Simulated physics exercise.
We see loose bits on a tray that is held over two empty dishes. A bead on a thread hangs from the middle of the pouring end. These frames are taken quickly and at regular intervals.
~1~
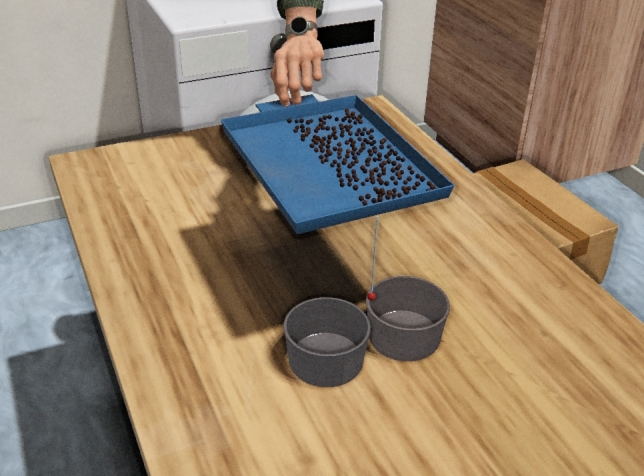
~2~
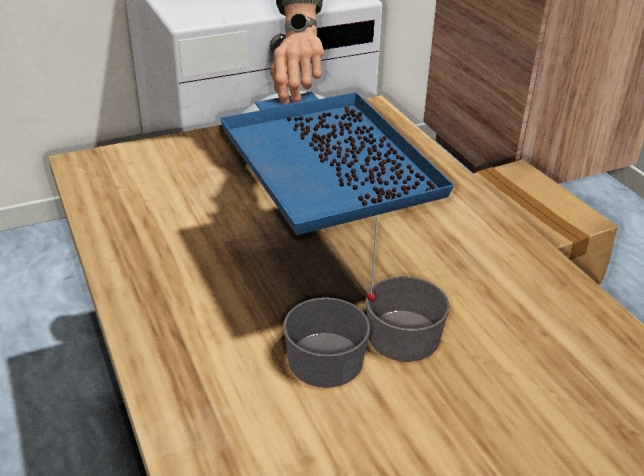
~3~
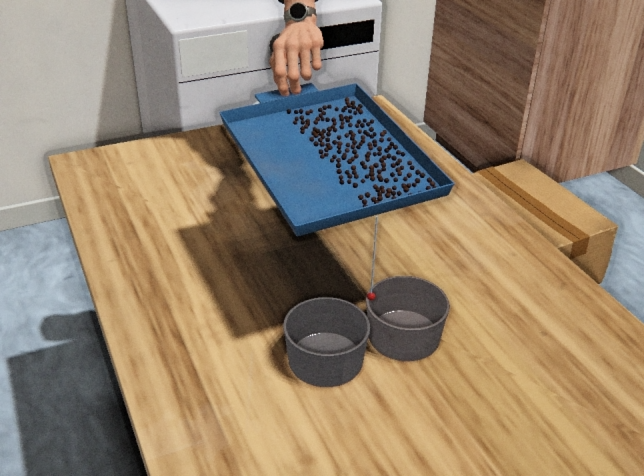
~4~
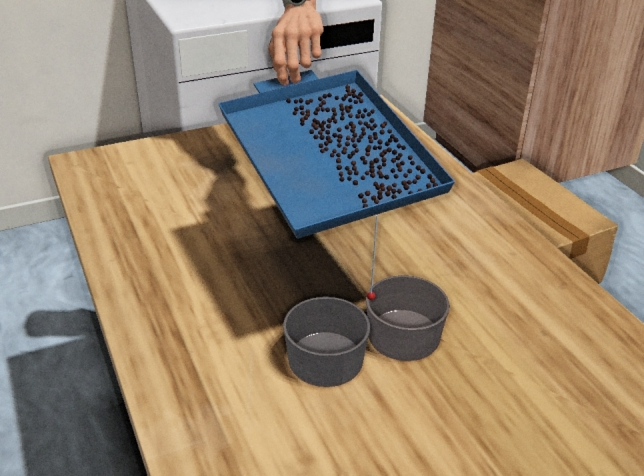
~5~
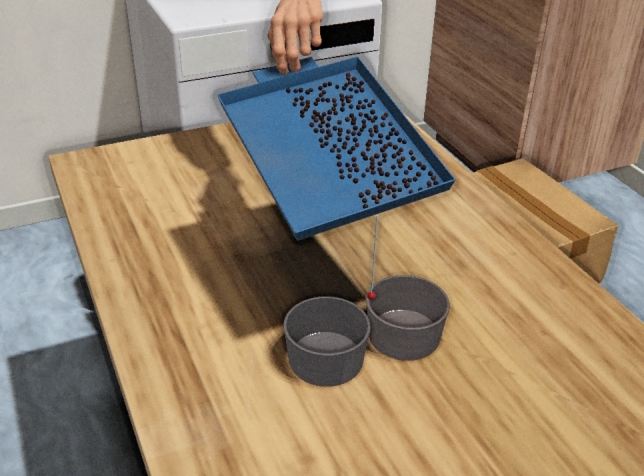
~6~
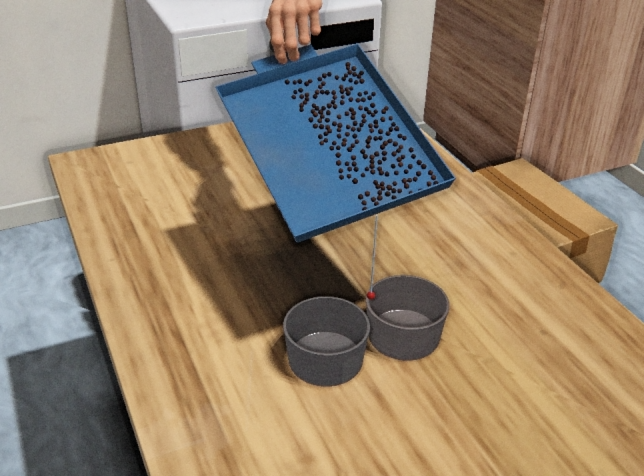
A hand wearing a dark wristwatch holds a blue tray by its far end above a light wooden table, seen from above at an angle in a room with a white appliance and brown cabinet behind. Small dark berries cover the tray's right side, above two empty grey dishes and a red bead on a thread. The hand steadily raises the far end, steepening the tray while the berries barely shift and the camera stays still.
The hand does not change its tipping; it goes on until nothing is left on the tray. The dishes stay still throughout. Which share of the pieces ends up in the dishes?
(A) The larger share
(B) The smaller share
The larger share.
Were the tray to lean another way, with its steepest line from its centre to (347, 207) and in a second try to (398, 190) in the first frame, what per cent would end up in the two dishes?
60 %, give or take, and then 50 %.
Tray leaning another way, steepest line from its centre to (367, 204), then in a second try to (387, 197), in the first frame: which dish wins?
The right-side dish, then the right-side dish.
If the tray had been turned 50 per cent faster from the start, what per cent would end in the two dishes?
About 60 %.
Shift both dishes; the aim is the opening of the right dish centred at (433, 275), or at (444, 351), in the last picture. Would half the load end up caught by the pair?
Place 1: Lower than half; place 2: Lower than half.
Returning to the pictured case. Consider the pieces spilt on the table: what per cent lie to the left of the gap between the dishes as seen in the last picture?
Around 90 percent of the pieces.
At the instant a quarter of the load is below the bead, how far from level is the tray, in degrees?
Reading: Some 80°.
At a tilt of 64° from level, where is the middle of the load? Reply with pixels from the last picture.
The middle of the pieces lands at roughly (321, 233).
Just after the last frame, tray tipped steeply; the larger part on the tray; just a few in the left dish; about a tenth outside both; about a tenth in the air.
A moment on, tray tipped past a quarter turn; roughly a third on the tray; roughly a quarter in the left dish; roughly a quarter outside both; roughly a quarter in the air.
Further on, tray tipped past a quarter turn; the larger part in the left dish; roughly a quarter outside both.
When it is over, tray tipped past a quarter turn; the larger part in the left dish; not one in the right dish; roughly a quarter outside both.
